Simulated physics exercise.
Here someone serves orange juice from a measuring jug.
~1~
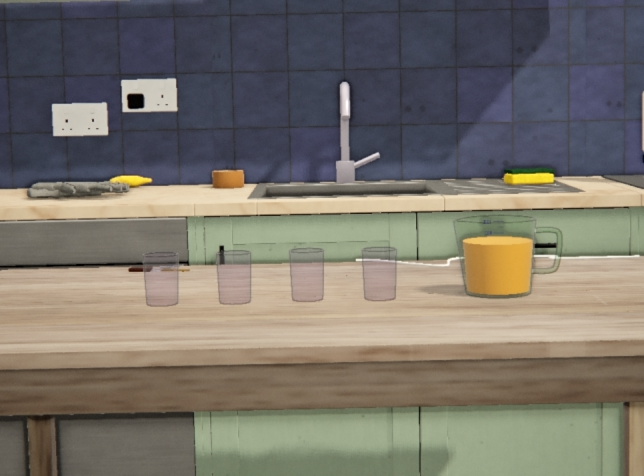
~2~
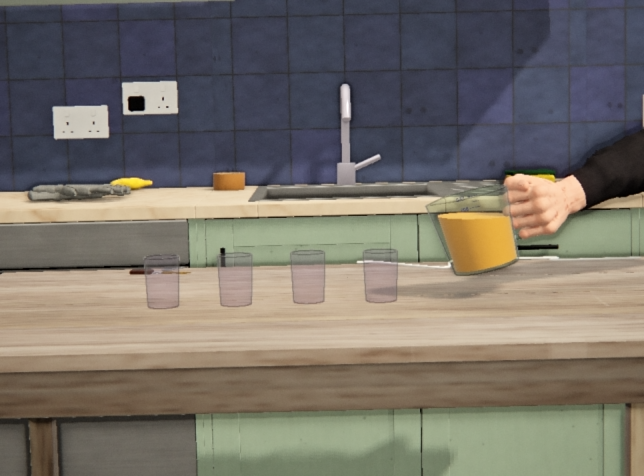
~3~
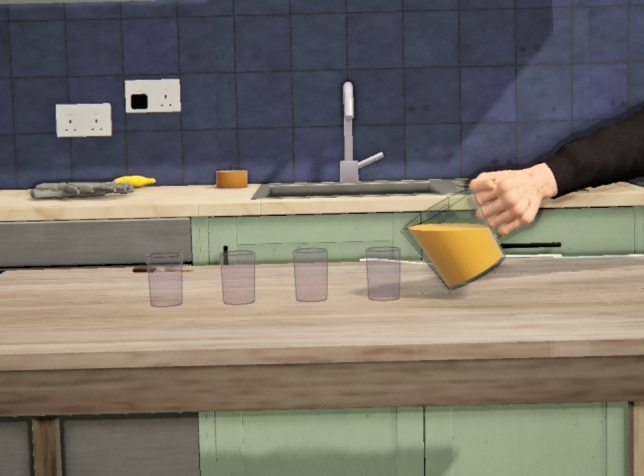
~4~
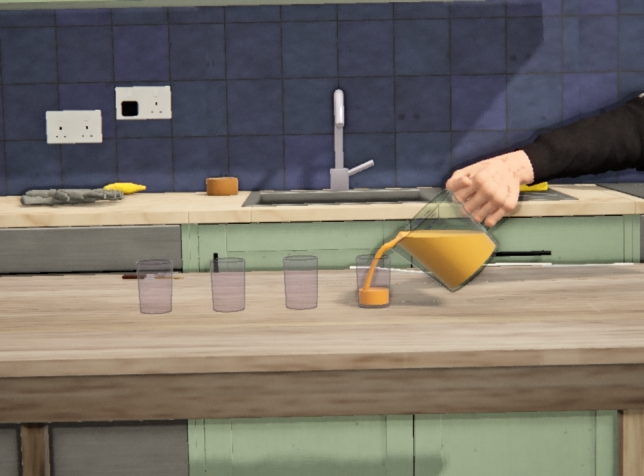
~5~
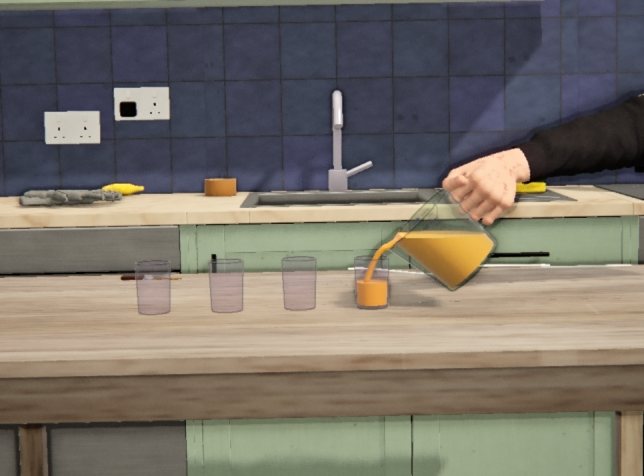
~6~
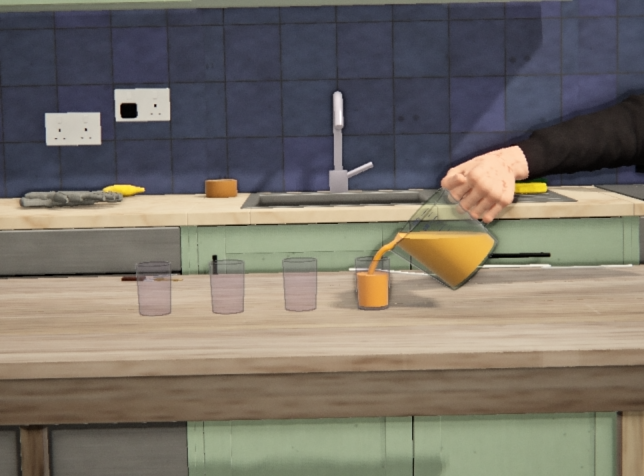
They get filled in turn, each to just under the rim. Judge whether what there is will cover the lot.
What there is will cover the lot.
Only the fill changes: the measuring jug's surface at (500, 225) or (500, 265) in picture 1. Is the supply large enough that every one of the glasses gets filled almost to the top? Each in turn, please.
Well, first it covers it, and then it comes up short.
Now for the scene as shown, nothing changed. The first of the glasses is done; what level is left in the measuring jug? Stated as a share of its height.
Around 55 per cent of its height.
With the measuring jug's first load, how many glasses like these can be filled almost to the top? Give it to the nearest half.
I'd put it at close to 5.5 servings.
Soon after, the first is about three quarters full.
Later, the first is done and the measuring jug has about three quarters of its load.
In the end, all four are full and about a quarter of the orange juice is over.
